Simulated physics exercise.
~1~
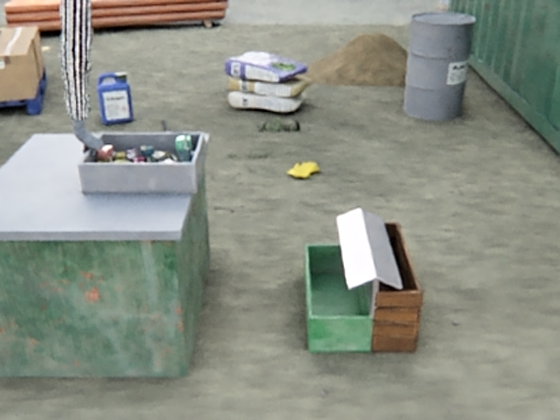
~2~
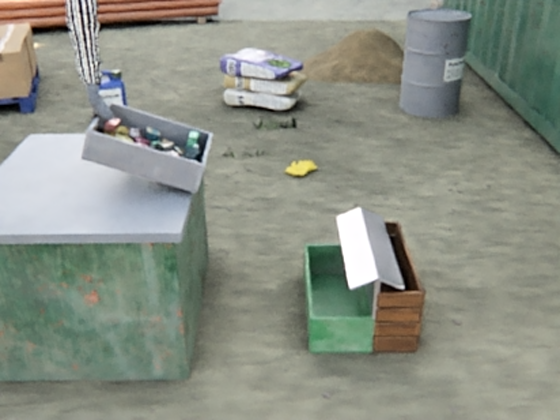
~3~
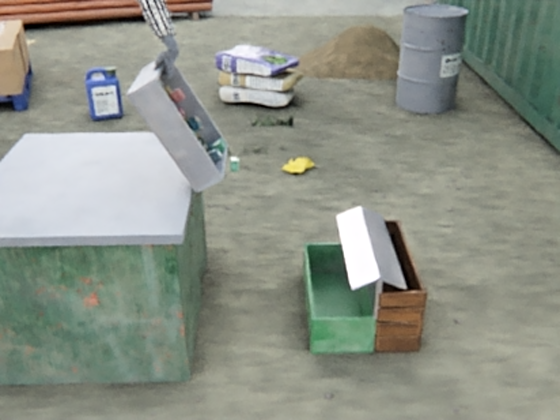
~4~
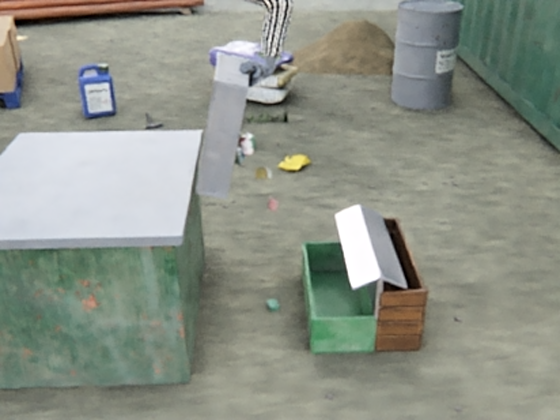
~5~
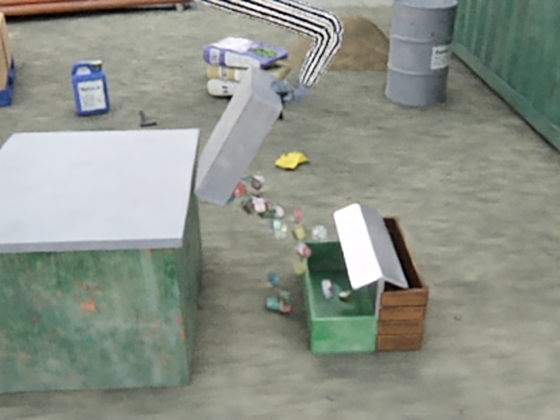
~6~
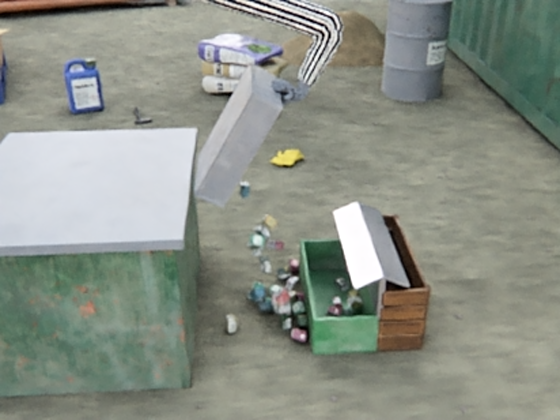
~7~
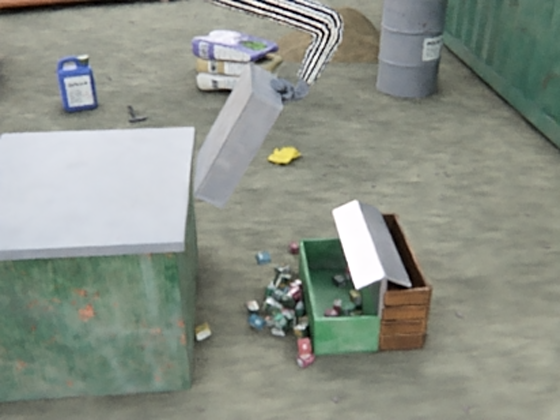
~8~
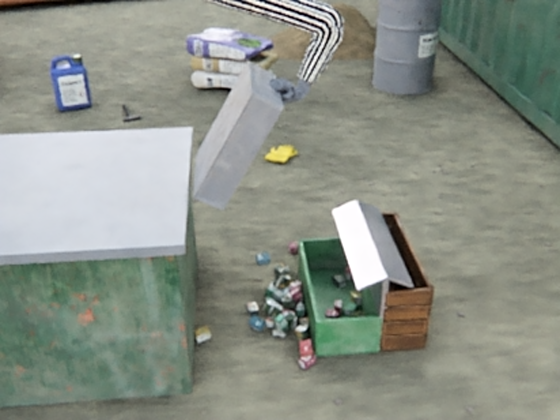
In a dirt yard, a striped robotic arm lifted a grey crate of small cartons off a bench and tipped it steeply to the right, spilling most onto the ground short of the green trough, while a few landed inside it.
